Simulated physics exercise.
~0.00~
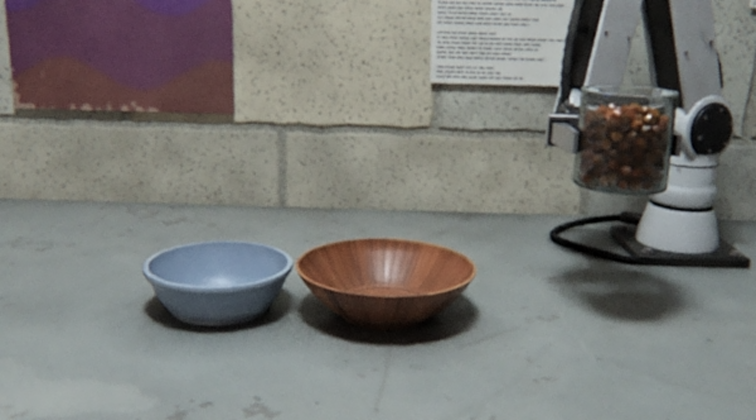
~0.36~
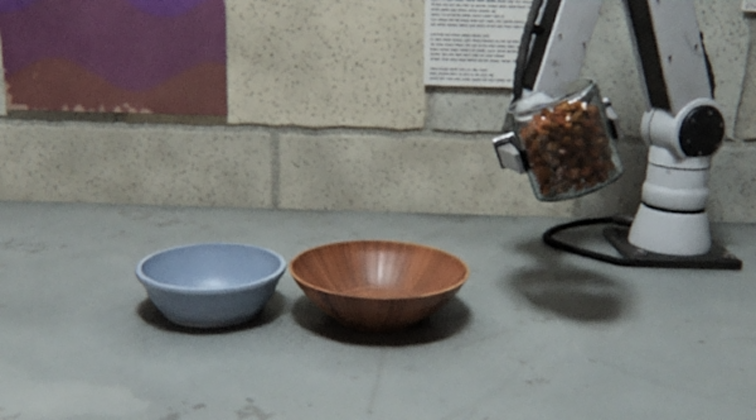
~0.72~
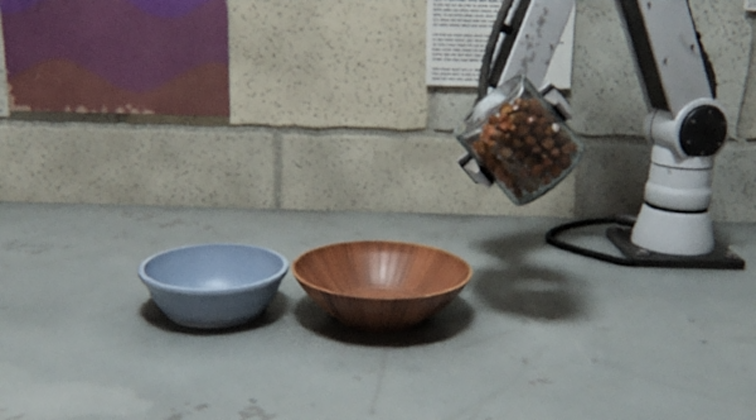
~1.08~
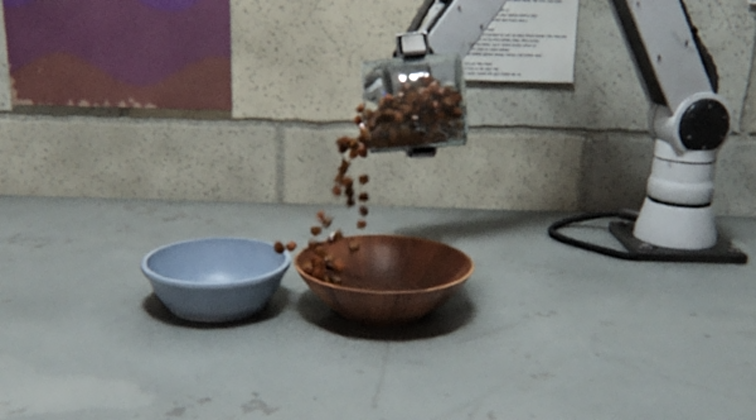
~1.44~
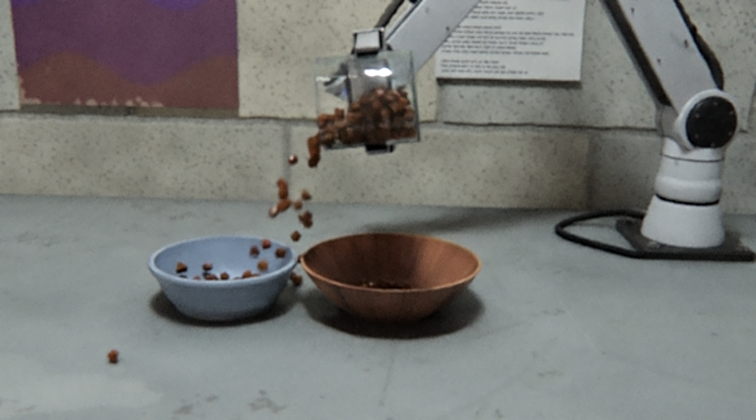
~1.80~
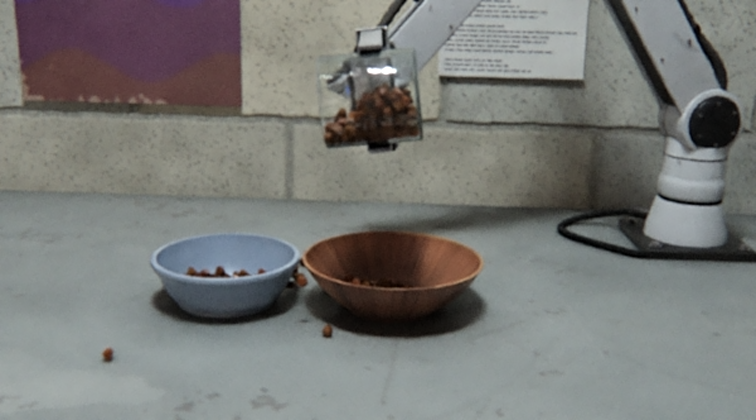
On a grey tabletop, a robot arm carried a clear container of small brown pellets left and tipped it, spilling some into the wooden bowl and then the blue one, until it stopped on its side, still partly full, with a couple of strays lying outside.
